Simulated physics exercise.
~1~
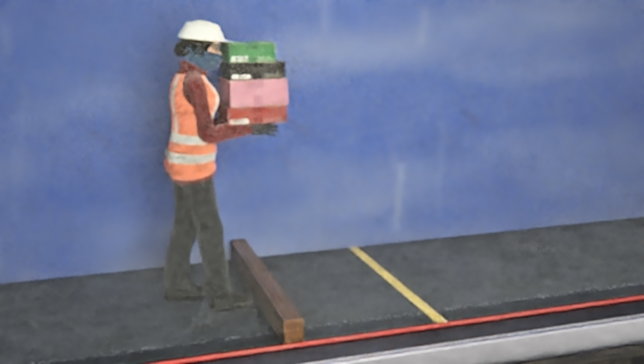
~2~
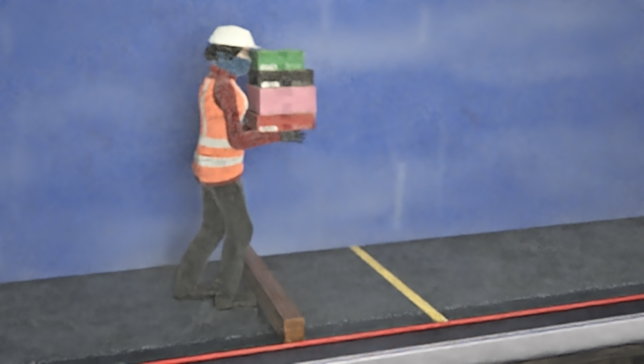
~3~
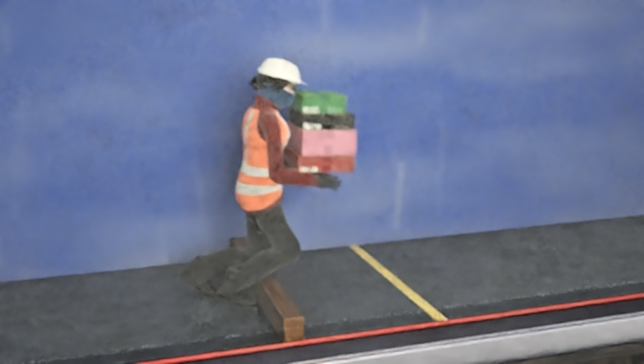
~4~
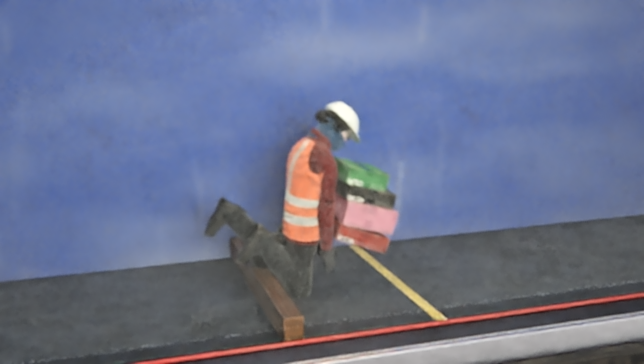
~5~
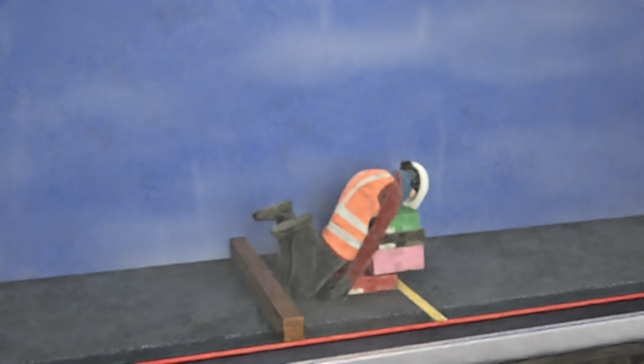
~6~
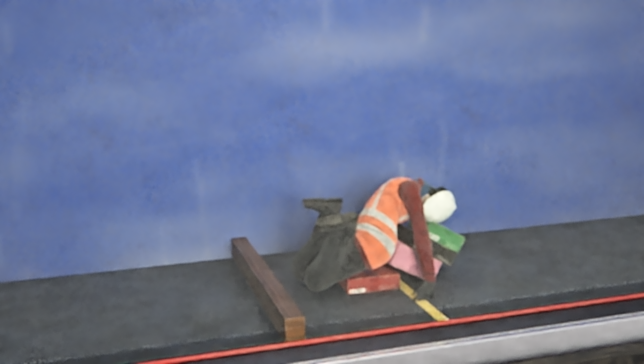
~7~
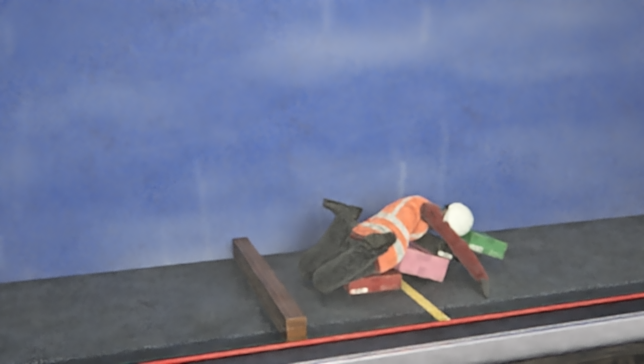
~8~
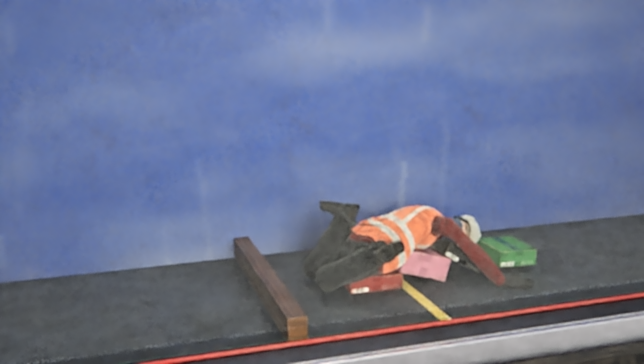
The clip opens on a figure in a white hard hat and orange vest, standing on a dark floor behind a brown rail and holding a stack of green, black, pink and red boxes. The figure slides right with the stack, then the legs catch at the rail and the body tips forward, knees bending. It drops over the rail, still against the tilting boxes, and folds down onto them. The stack breaks apart to the right, the green box sliding farthest. Finally the figure lies slumped, head past the yellow line with the green, black and pink boxes, while the red box rests short of it.
